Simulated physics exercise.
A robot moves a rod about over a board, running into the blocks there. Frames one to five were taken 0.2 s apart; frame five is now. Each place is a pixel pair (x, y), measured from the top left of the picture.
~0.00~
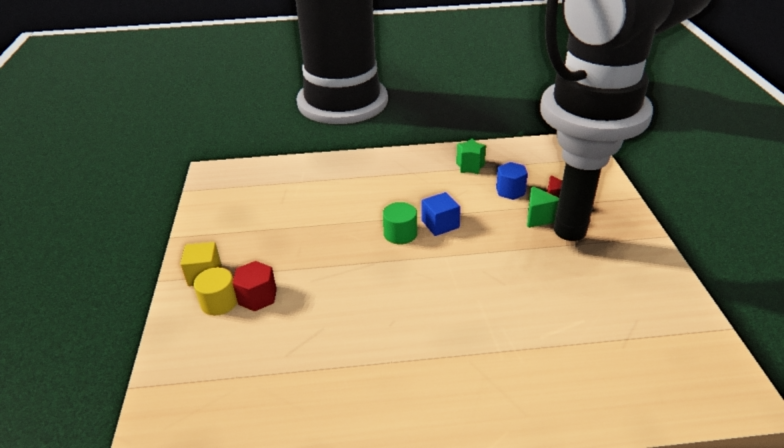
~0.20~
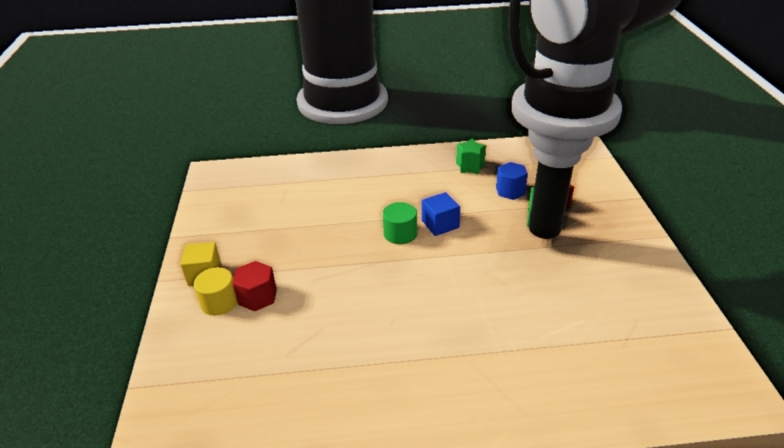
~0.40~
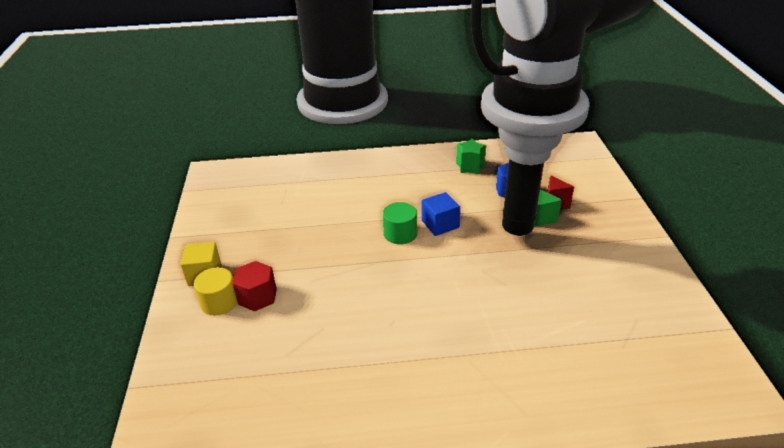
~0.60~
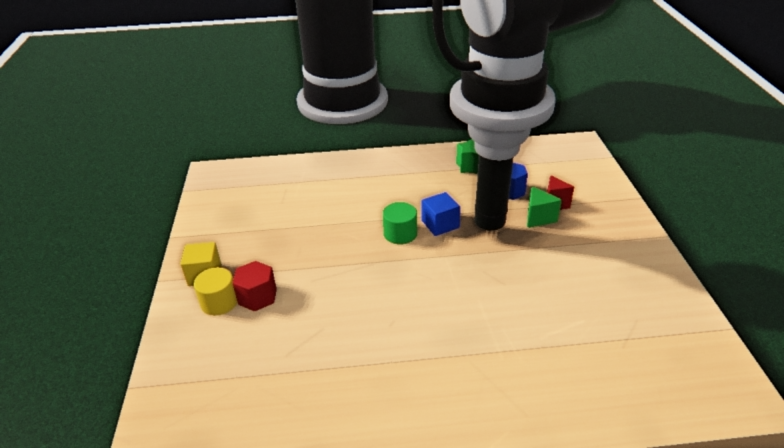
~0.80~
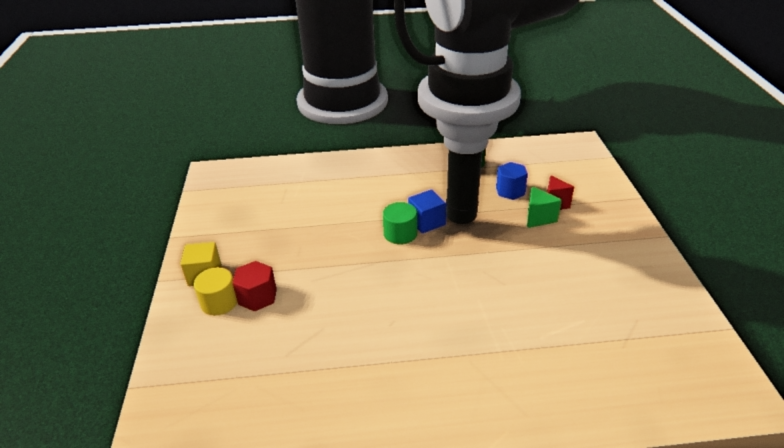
A robot arm moves a black rod left across the board and nudges a blue cube.
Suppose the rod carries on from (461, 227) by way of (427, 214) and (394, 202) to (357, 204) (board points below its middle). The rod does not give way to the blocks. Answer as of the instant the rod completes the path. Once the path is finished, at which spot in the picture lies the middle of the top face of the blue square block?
Expect it around (354, 200).
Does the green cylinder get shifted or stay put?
It shifts.
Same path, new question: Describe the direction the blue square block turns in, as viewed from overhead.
The sense of turning is anti-clockwise.
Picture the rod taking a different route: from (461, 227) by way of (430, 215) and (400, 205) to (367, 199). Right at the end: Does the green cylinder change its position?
That would be a yes.
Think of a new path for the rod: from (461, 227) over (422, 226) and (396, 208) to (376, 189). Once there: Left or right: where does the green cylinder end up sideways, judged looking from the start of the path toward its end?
It will end up to the left.
On the path given first. One third of the way, rod (427, 202); green cylinder (388, 213); blue square block (395, 194), turned 45° anticlockwise.
Two thirds of the way, rod (394, 191); green cylinder (387, 213); blue square block (371, 193).
At the end, rod (356, 193); green cylinder (387, 213); blue square block (354, 200), turned 160° anticlockwise; green triangular piece in place.
